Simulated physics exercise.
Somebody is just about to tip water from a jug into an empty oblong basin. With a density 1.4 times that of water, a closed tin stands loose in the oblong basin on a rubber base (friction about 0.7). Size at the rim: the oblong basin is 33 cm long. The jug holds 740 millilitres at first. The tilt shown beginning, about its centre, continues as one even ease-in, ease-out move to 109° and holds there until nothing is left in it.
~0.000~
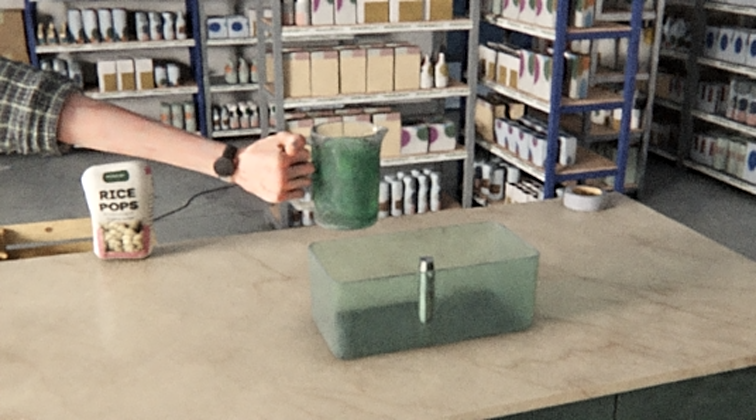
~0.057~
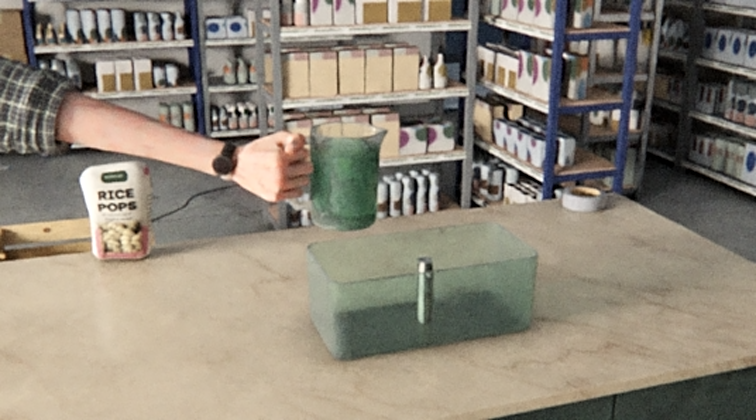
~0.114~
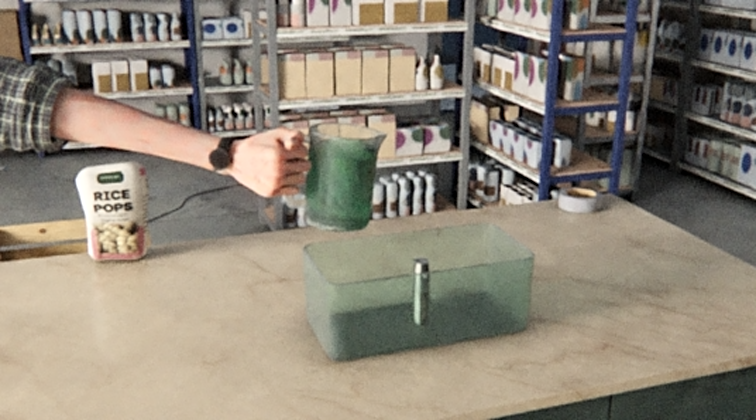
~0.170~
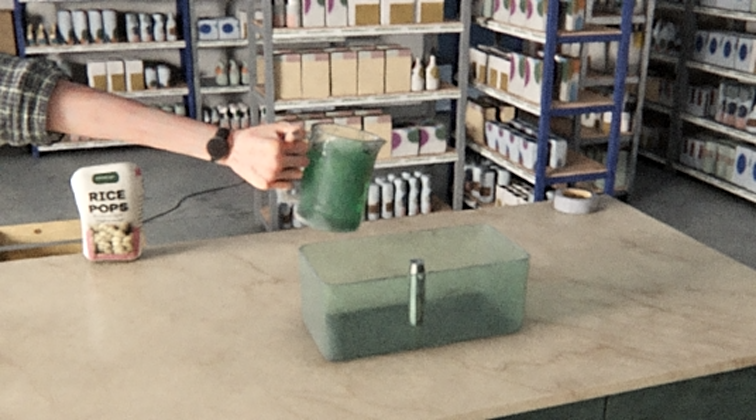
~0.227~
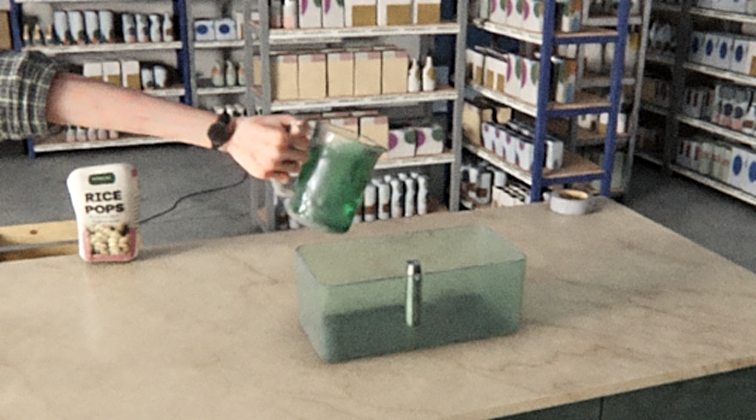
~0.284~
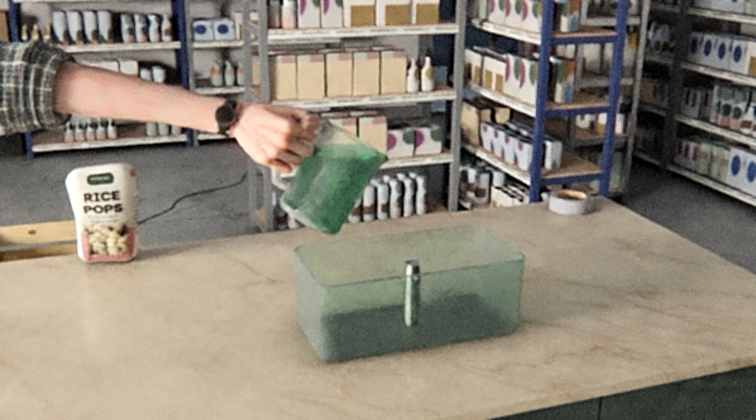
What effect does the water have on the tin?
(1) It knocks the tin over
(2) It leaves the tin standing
It knocks the tin over (1).
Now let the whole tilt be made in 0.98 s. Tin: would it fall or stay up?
Then it topples.
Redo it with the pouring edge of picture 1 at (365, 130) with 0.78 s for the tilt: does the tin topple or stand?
Result: Tin tipped over.
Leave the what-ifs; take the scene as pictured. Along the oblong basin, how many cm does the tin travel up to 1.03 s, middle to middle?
7 cm, roughly.
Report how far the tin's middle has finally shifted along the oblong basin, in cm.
The middle of the tin ends some 7.0 cm along the basin.
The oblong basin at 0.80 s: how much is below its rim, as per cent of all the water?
Reading: Approx. 66 %.
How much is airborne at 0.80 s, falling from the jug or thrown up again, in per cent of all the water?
Estimate: About 16 in a hundred.
By 0.58 s the tilt is 93° and 67 per cent is still to pour; the tin stands where it began.
By 0.80 s the tilt is 109° and 18 per cent is still to pour; the tin stands where it began.
By 1.03 s the tilt is 109° and 2 per cent is still to pour; the tin lies on its side.
By 1.28 s the tilt is 109° and 0 per cent is still to pour; the tin lies on its side.
At rest the tin lies on its side.
